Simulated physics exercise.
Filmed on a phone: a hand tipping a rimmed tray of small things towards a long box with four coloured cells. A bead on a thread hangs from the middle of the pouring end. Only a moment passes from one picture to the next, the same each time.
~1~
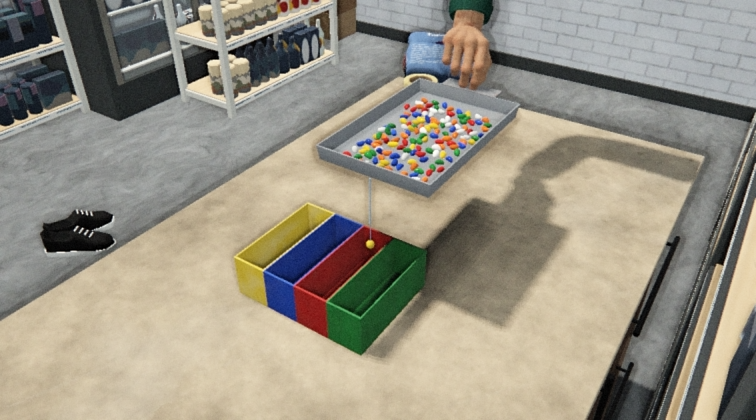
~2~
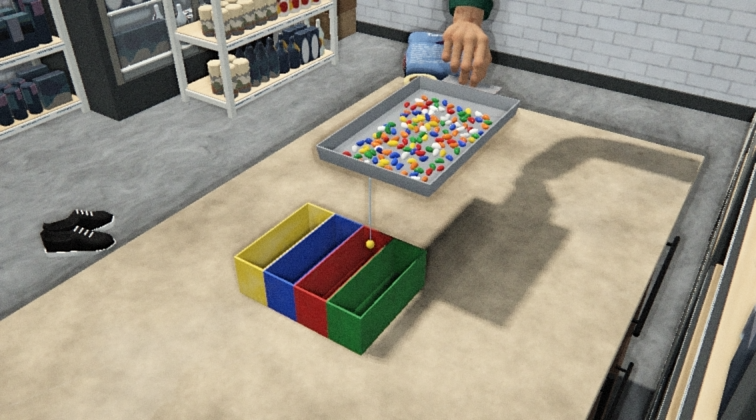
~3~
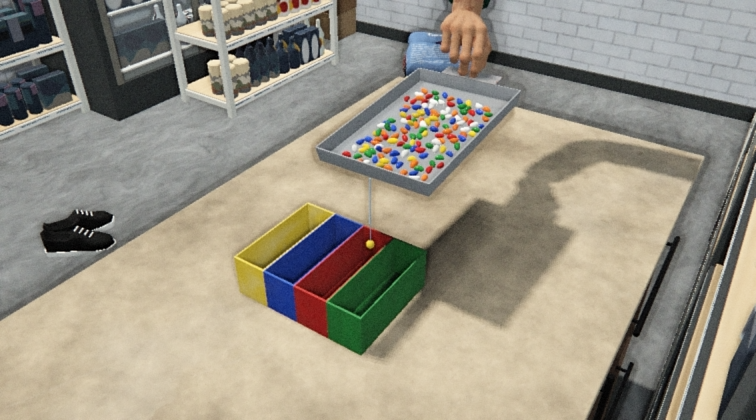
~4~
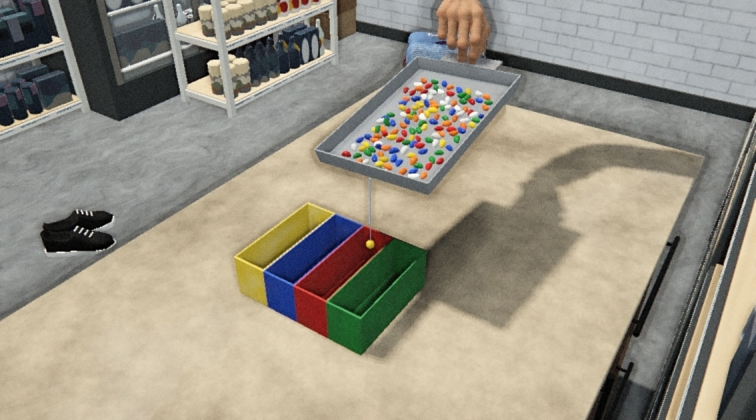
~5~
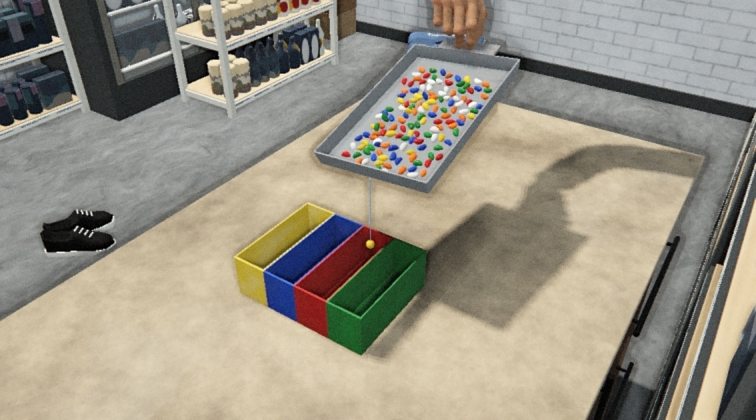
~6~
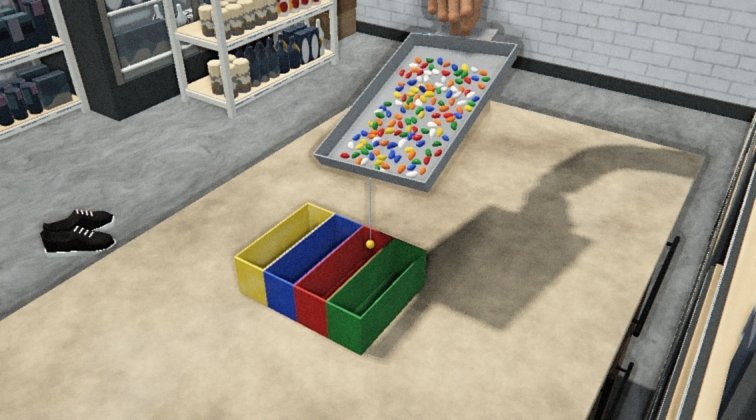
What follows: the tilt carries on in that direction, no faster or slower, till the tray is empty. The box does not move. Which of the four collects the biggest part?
The blue one ends fullest.
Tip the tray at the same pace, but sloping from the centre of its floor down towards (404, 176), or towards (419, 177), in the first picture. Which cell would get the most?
In turn: Green; the cell in green.
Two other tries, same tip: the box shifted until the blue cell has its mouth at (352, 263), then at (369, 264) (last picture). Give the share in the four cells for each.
In turn 80 and 60 in a hundred.
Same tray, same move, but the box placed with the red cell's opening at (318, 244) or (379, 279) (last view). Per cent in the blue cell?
In turn 10 and 30 in a hundred.
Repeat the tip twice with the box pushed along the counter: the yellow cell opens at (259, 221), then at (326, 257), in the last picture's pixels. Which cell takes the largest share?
One: The red one. Two: The cell in yellow.
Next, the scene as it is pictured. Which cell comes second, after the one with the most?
It is the red cell.
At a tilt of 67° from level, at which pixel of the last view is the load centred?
Near (353, 148).
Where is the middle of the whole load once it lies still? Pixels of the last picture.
Around (314, 290).
Shortly afterwards, tray tipped steeply; all but a few on the tray; only a few falling or outside the box.
Next, tray tipped past a quarter turn; near two thirds on the tray; a little in the blue cell; a little in the yellow cell; only a few in the red cell; only a few in the green cell; near a quarter falling or outside the box.
Some moments later, tray tipped past a quarter turn; near half in the blue cell; near a third in the red cell; a little in the yellow cell; a little in the green cell.
In the end, tray tipped past a quarter turn; near half in the blue cell; near a third in the red cell; a little in the yellow cell; a little in the green cell.
